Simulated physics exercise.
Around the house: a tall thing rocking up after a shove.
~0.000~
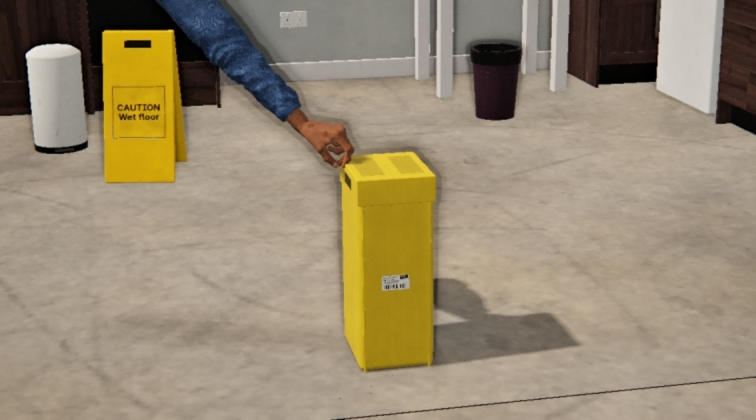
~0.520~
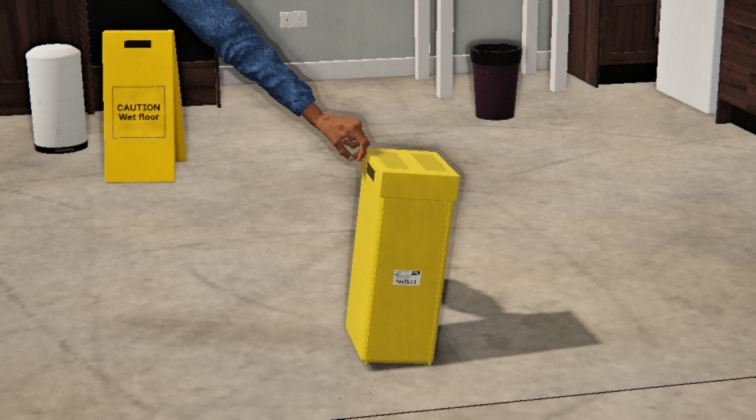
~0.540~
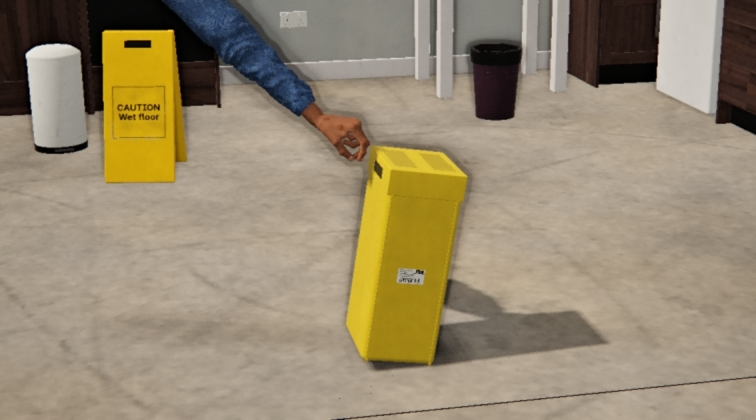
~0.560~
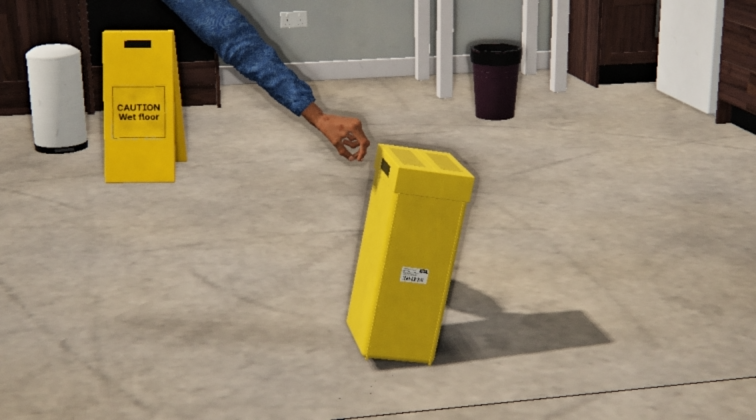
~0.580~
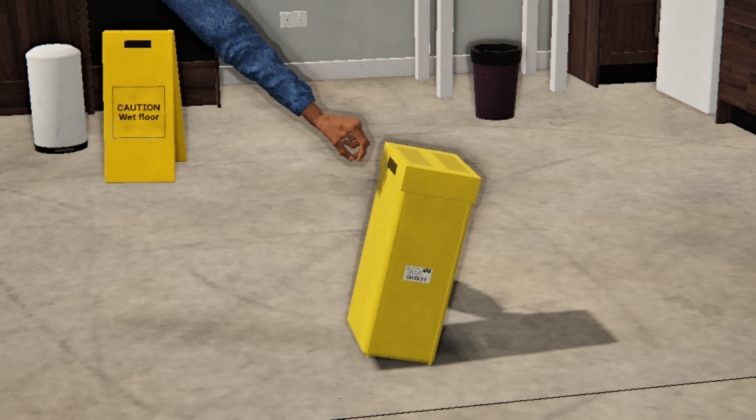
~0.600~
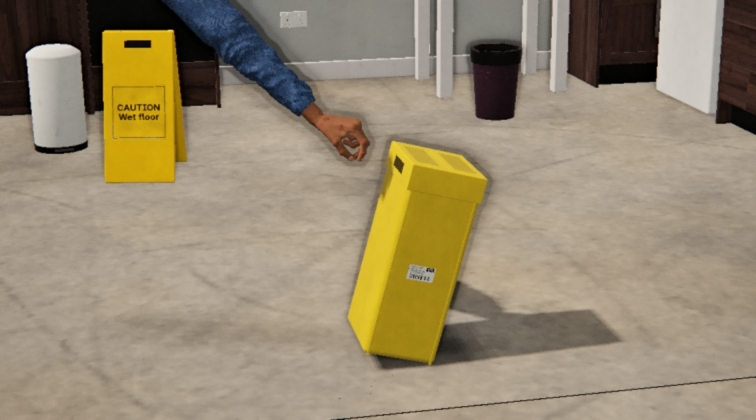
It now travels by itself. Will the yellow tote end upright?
The yellow tote goes down on its side.
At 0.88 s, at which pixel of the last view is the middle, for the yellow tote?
At about (461, 255).
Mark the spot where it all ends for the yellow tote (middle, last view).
Roughly at (517, 305).
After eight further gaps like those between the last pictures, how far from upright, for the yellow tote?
Roughly 30°.
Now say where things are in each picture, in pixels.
The first frame shows yellow tote (387, 261) upright.
The second frame shows yellow tote (399, 256) 7° off upright.
The third frame shows yellow tote (403, 255) 9° off upright.
The fourth frame shows yellow tote (407, 254) 11° off upright.
The fifth frame shows yellow tote (410, 253) 13° off upright.
The sixth frame shows yellow tote (413, 252) 15° off upright.
Around 0.88 s, yellow tote 43° off upright near (461, 255).
Finally (1.6 s), the yellow tote topples, near (517, 305).
